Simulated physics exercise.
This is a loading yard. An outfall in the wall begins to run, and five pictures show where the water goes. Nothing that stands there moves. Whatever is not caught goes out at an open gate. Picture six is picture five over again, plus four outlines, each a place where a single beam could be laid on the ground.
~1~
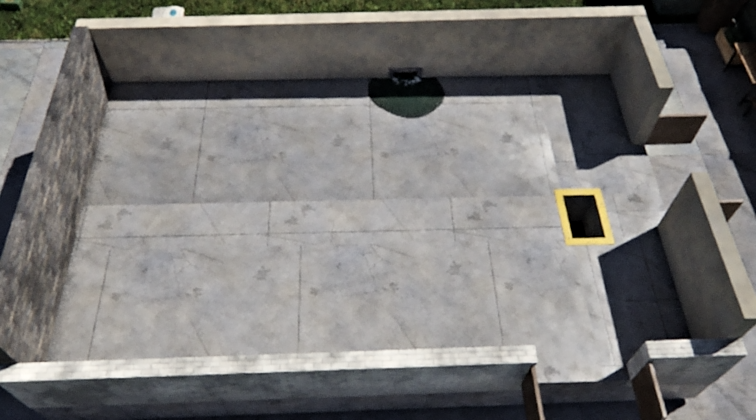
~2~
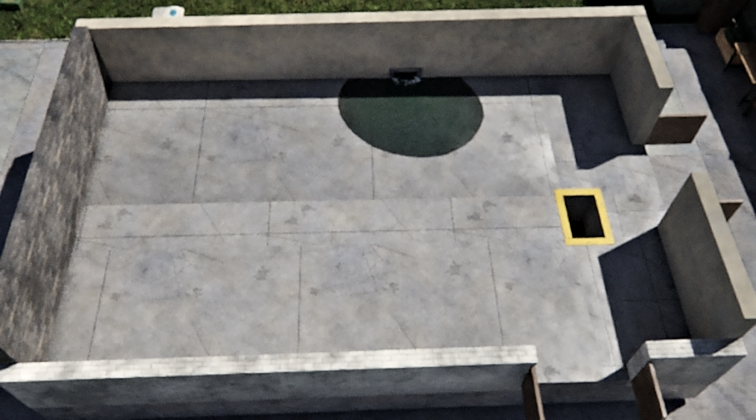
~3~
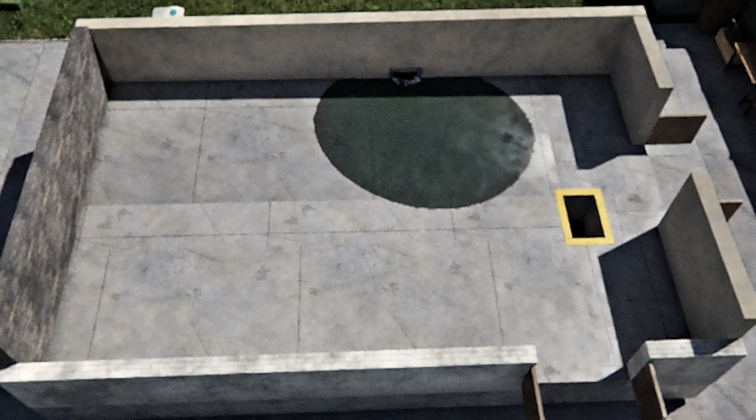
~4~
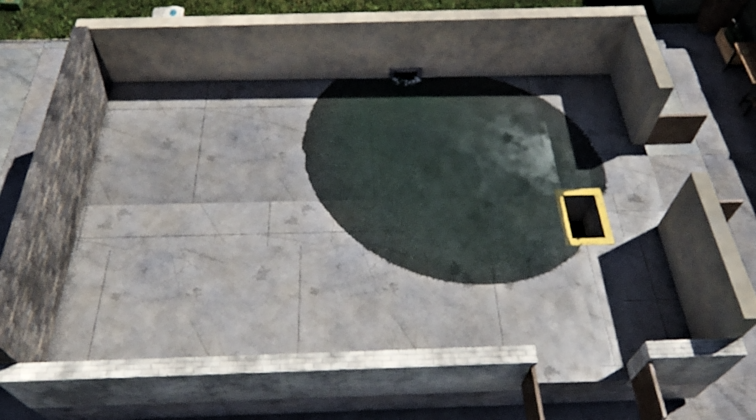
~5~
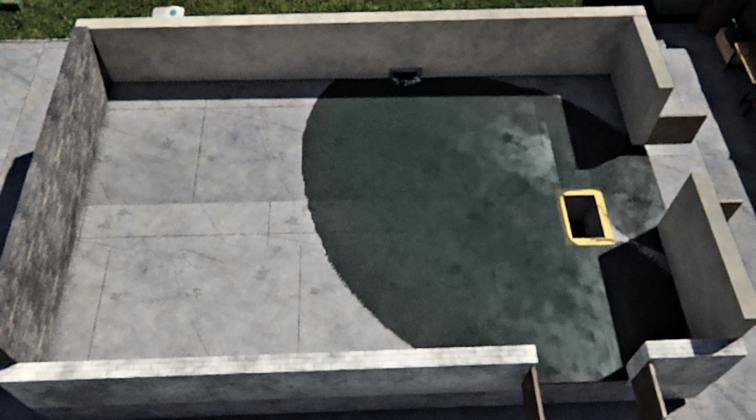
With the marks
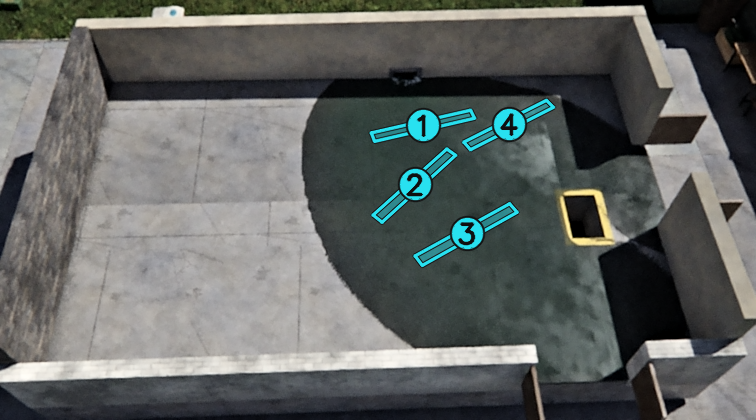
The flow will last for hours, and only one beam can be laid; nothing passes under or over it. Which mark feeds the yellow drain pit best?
Spot 3 does it best.
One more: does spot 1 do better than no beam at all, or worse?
Worse.
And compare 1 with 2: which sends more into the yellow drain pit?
Spot 2.
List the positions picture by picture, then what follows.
The first picture shows outfall at (405, 74); yellow drain pit at (584, 216); open gate at (575, 366); open gate at (644, 184); 2 % of the ground under water, visible out to (440, 102); yellow drain pit still dry.
In the second picture, 7 % of the ground under water, visible out to (408, 154); yellow drain pit still dry.
In the third picture, 16 % of the ground under water, visible out to (476, 198); yellow drain pit still dry.
In the fourth picture, 30 % of the ground under water, visible out to (550, 263); yellow drain pit taking water.
In the fifth picture, 47 % of the ground under water, visible out to (680, 319); yellow drain pit taking water.
In cyan, 1 from (373, 137) to (472, 114); 2 from (377, 218) to (451, 152); 3 from (418, 260) to (513, 207); 4 from (467, 145) to (549, 103).
If 1 is chosen, about 15 % of the stream goes into the yellow drain pit, about 84 % out by the gates.
If 2 is chosen, about 28 % of the stream goes into the yellow drain pit, about 72 % out by the gates.
If 3 is chosen, about 38 % of the stream goes into the yellow drain pit, about 61 % out by the gates.
If 4 is chosen, about 18 % of the stream goes into the yellow drain pit, about 82 % out by the gates.
